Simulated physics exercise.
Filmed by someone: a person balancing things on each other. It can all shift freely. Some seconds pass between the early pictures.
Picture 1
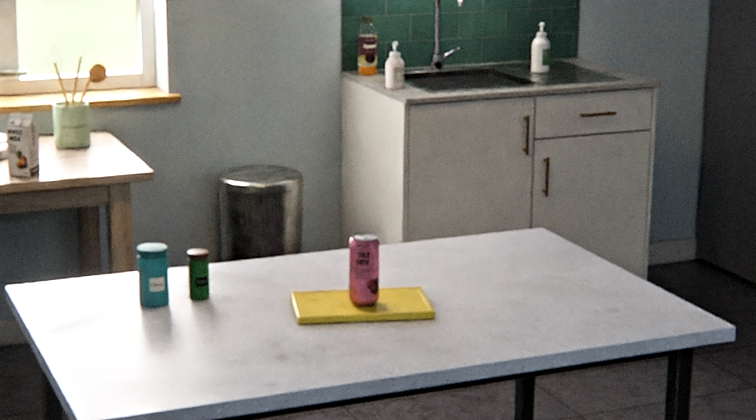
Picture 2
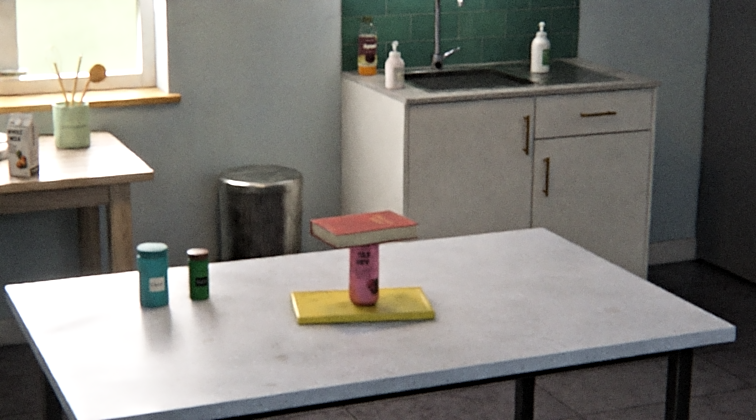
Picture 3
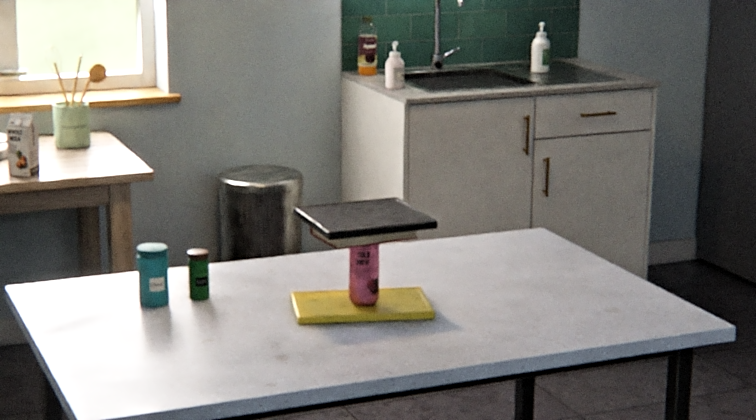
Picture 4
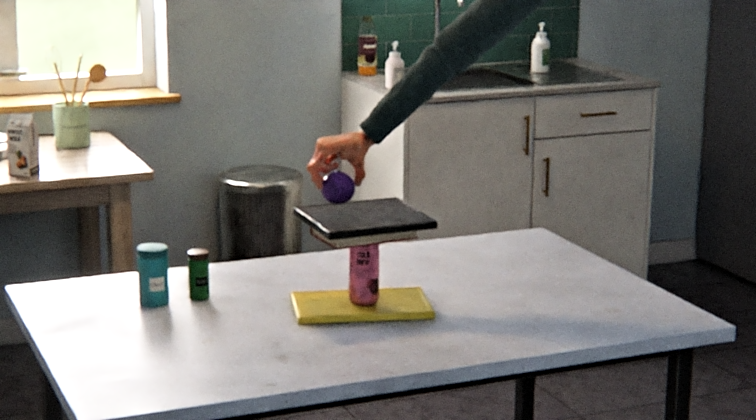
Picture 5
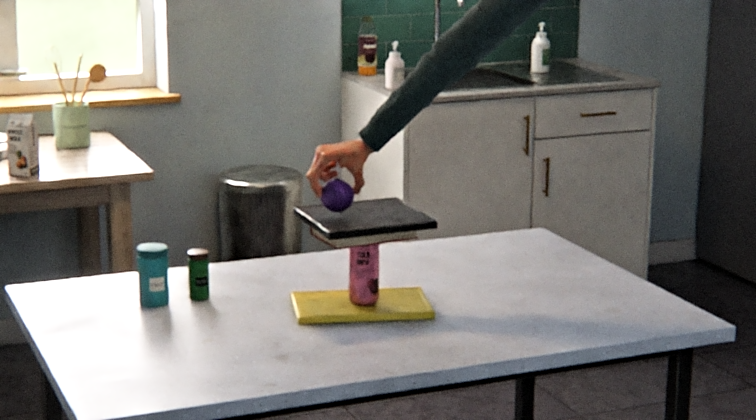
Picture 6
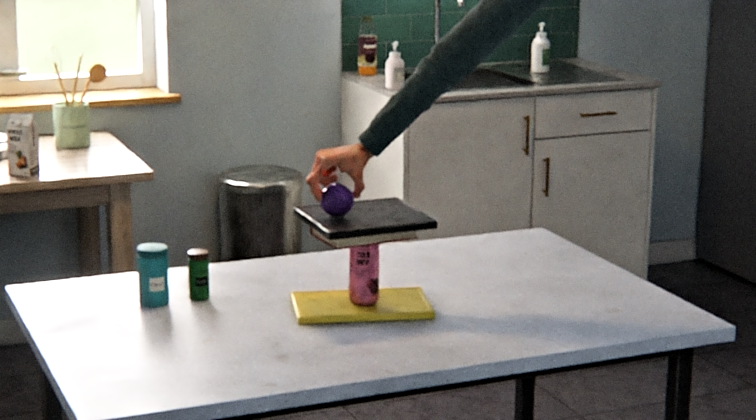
We see a pink can on a yellow tray on a table, then a red book and a black tray stacked on top, before a hand lowers a purple onion onto the black tray's left side.
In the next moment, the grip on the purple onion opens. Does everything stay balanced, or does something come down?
Nothing topples.
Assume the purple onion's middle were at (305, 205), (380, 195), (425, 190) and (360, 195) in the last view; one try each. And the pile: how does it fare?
Try one: It topples; try two: It stands firm; try three: It topples; try four: It stands firm.
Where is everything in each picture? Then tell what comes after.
The last thing is not in view yet; pink can (364, 269), in the first frame.
The last thing is not in view yet; yellow tray (361, 305), in the second frame.
The last thing is not in view yet; black tray (364, 218), in the third frame.
Coming down; purple onion (338, 187); pink can (364, 269), in the fourth frame.
Coming down; purple onion (337, 195); yellow tray (361, 305), in the fifth frame.
In place under the hand; purple onion (337, 199); black tray (364, 218), in the sixth frame.
Then, 0.50 s on from there, no change.
Then, 1.40 s on from there, purple onion resting near (337, 201).
In the end, all 7 unmoved. At the end, from the last picture's camera, purple onion near (336, 201). The pile holds.
